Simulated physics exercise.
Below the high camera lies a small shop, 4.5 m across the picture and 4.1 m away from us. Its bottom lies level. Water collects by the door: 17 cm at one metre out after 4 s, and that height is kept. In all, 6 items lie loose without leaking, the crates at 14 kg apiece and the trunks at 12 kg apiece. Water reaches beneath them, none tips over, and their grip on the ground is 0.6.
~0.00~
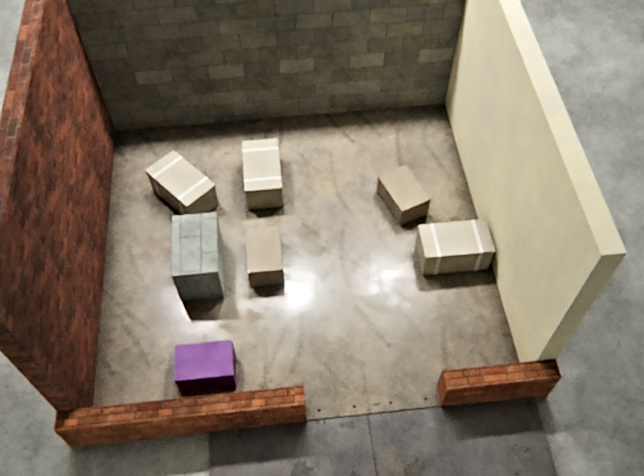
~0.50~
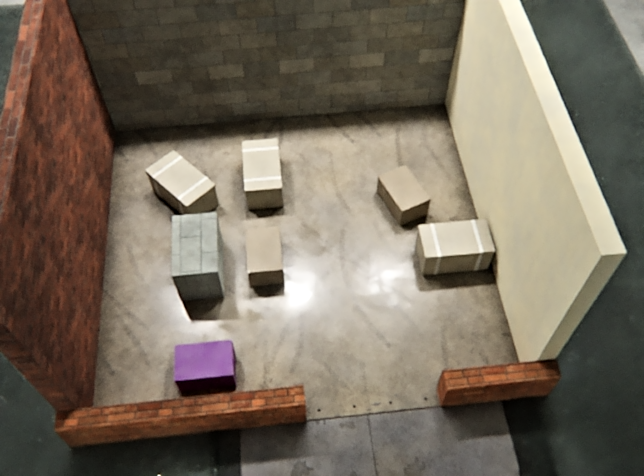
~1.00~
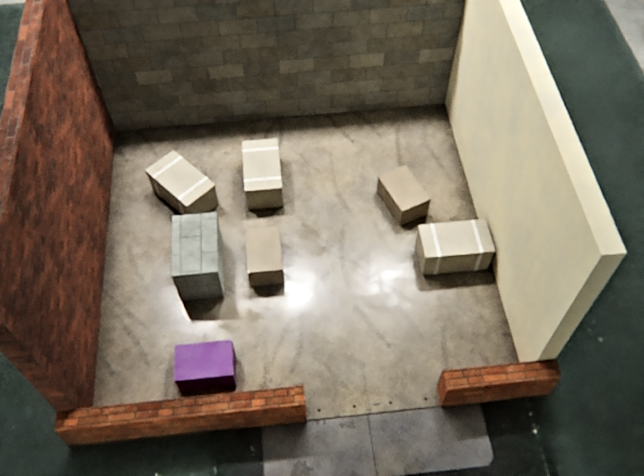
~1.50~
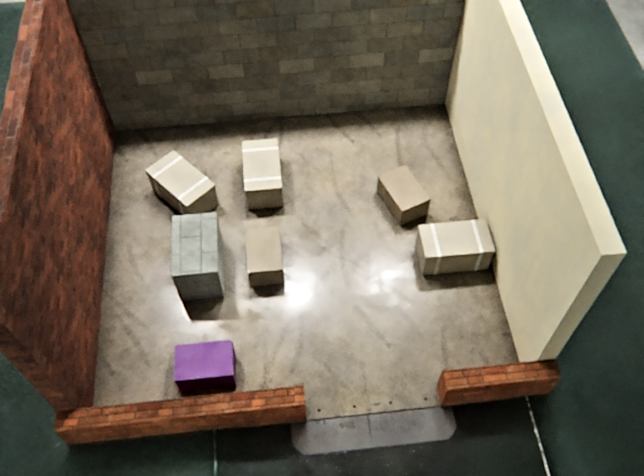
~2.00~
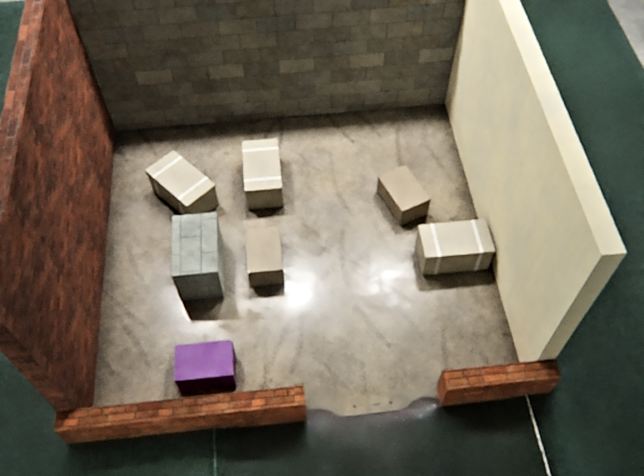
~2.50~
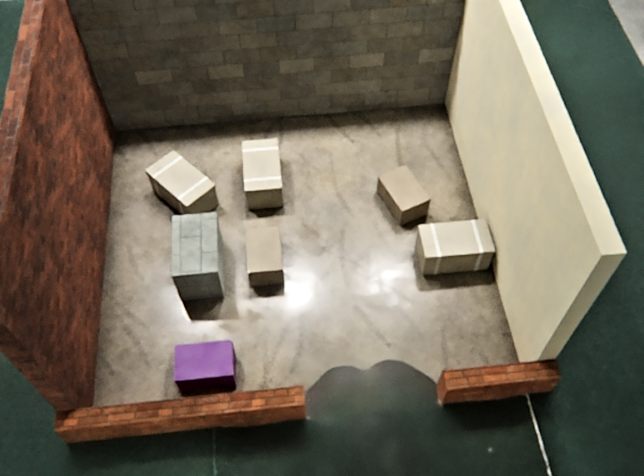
Around a small walled shop, dark water spreads over the ground and enters through the doorway.
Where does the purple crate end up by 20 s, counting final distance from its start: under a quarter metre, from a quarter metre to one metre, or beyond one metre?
Expect it to be pushed beyond a metre.
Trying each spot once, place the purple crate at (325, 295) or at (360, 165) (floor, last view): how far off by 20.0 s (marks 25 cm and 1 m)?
The first time it wanders far off, the second time it wanders far off.
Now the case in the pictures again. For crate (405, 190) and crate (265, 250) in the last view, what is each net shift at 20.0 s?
Shifts: 50 cm / 140 cm.
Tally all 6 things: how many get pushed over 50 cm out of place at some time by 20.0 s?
6 of them.
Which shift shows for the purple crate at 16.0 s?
80 cm or so by then.
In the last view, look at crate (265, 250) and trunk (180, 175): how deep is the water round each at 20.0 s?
First roughly 10 cm, second roughly 11 cm.
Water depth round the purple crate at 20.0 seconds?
Roughly 15 cm.
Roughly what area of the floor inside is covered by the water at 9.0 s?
About 17 m2.
After 4.0 s the purple crate is near (204, 360), 0.0 m from its start, aground; 0 afloat.
After 9.0 s the purple crate is near (204, 360), 0.0 m from its start, aground; 4 afloat.
After 16.0 s the purple crate is near (279, 345), 0.8 m from its start, afloat; 6 afloat.
After 20.0 s the purple crate is near (327, 135), 3.3 m from its start, afloat; 6 afloat.
